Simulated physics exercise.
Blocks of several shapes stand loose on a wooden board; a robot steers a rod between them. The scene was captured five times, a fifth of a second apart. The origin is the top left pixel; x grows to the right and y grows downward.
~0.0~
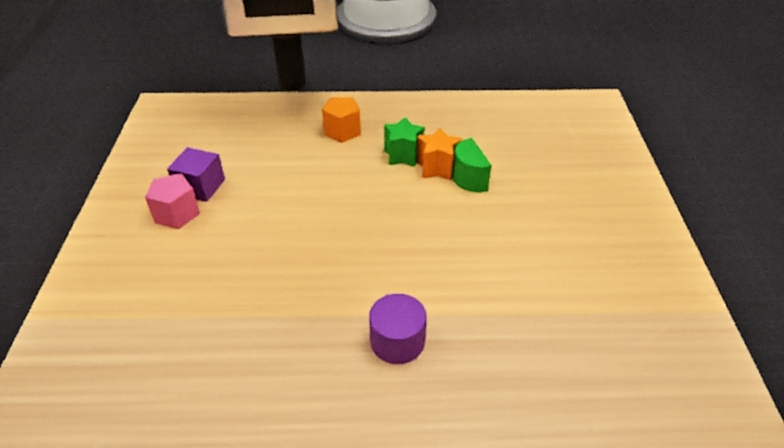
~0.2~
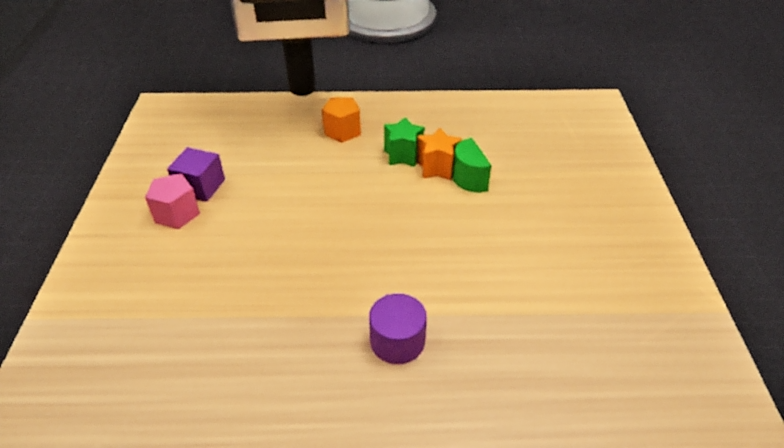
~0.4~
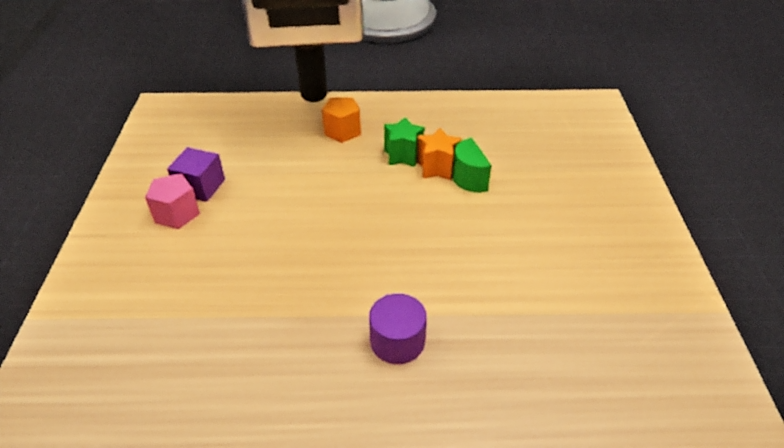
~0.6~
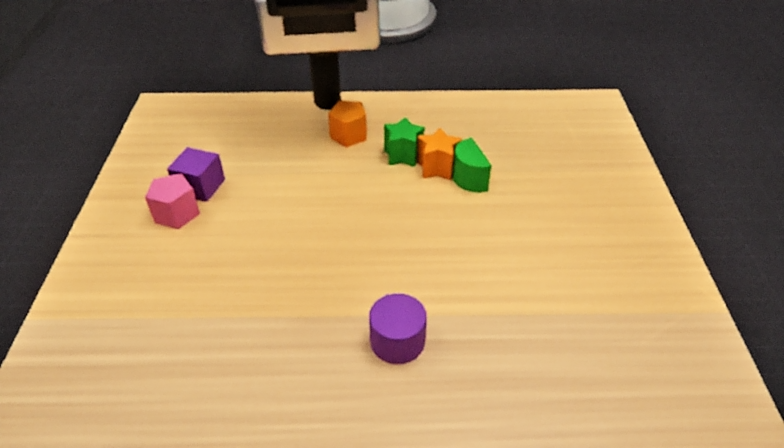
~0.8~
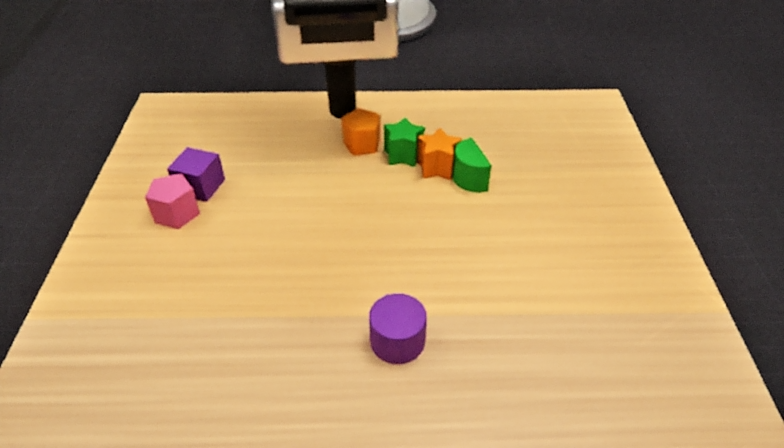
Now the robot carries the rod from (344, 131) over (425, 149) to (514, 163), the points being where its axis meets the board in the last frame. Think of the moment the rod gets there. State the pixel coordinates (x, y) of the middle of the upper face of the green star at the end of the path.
My prediction: (410, 141).
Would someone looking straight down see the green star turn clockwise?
I believe not.
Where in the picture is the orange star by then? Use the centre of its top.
It comes to (495, 151).
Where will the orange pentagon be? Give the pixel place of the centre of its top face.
For the centre of its top, I'd go with (374, 134).
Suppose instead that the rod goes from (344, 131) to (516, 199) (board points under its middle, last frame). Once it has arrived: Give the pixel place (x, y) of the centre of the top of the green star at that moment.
Near (421, 158).
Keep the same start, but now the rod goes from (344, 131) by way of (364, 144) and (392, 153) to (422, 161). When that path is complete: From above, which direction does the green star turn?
The turn is anti-clockwise.
On the path given first. One third of the way, rod (398, 125); orange pentagon (374, 134), turned 60° clockwise; green star (408, 140), turned 50° anticlockwise; orange star (446, 142); green half-round block (476, 154).
Two thirds of the way, rod (456, 135); orange pentagon (374, 134), turned 60° clockwise; green star (410, 141), turned 35° anticlockwise; orange star (461, 146), turned 25° clockwise; green half-round block (488, 165), turned 15° clockwise.
At the end, rod (517, 144); orange pentagon (374, 134), turned 60° clockwise; green star (410, 141), turned 35° anticlockwise; orange star (495, 151), turned 70° clockwise; green half-round block (498, 176), turned 55° clockwise.
